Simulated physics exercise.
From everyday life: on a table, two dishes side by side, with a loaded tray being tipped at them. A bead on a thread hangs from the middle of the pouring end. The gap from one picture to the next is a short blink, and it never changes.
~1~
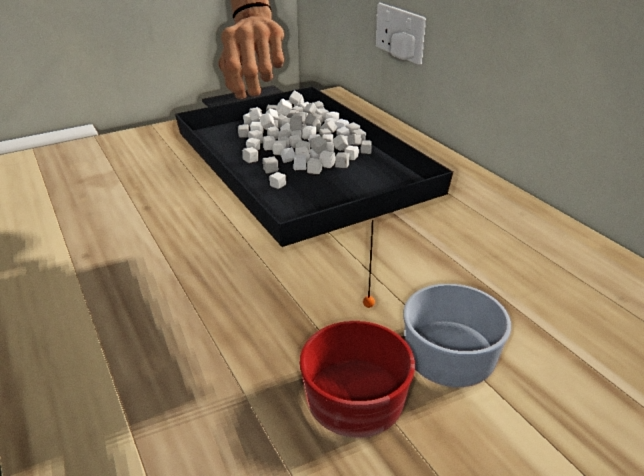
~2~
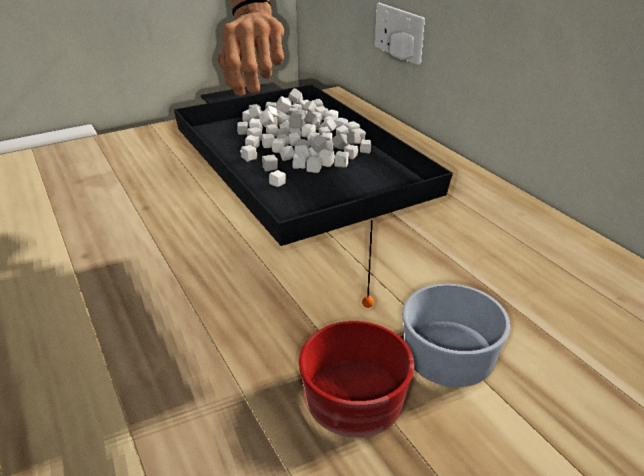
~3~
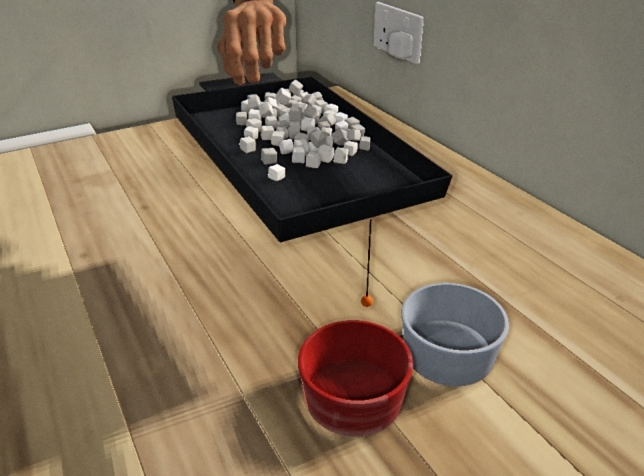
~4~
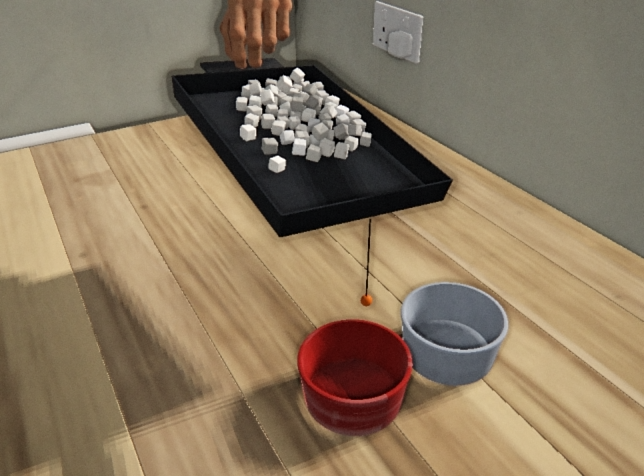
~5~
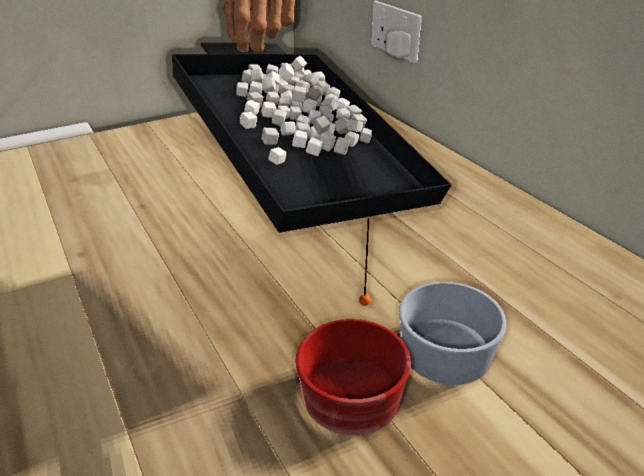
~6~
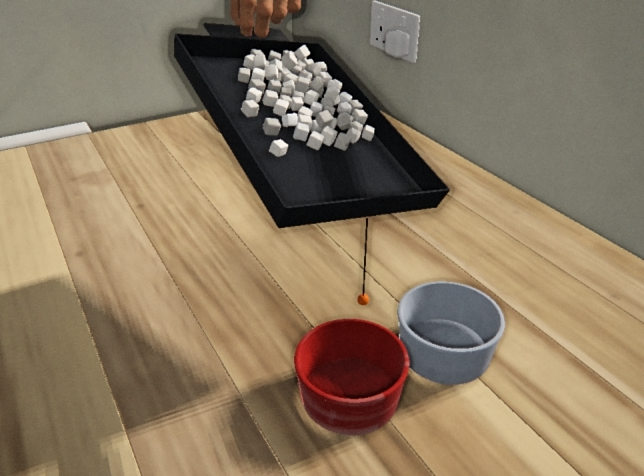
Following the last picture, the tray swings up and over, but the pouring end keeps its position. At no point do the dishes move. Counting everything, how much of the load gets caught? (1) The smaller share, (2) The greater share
(1) The smaller share.
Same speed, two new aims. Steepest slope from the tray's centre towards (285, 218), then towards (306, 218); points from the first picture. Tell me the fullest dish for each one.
Record: Try 1, the dish at the left; try 2, the dish at the left.
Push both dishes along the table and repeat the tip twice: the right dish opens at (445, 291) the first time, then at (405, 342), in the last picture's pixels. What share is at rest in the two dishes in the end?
Roughly 80% on the first try and 0% on the second.
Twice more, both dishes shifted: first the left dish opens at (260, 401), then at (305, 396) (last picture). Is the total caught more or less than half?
Short of half and then Short of half.
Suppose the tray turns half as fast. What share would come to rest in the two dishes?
I'd expect near 30 per cent.
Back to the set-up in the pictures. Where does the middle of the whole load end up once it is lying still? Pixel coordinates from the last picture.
The centre ends up roughly at (482, 326).
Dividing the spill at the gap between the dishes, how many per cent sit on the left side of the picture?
Close to 10 per cent.
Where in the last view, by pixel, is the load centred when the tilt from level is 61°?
The load is centred near (394, 136).
Soon, tray tipped steeply; nearly all on the tray; a stray few in the air.
A while on, tray tipped right over; most on the tray; a small part in the right dish; a small part outside both.
Towards the end, tray tipped past a quarter turn; about a third in the right dish; about two thirds outside both.
Finally, tray tipped past a quarter turn; none in the left dish; about a third in the right dish; about two thirds outside both.
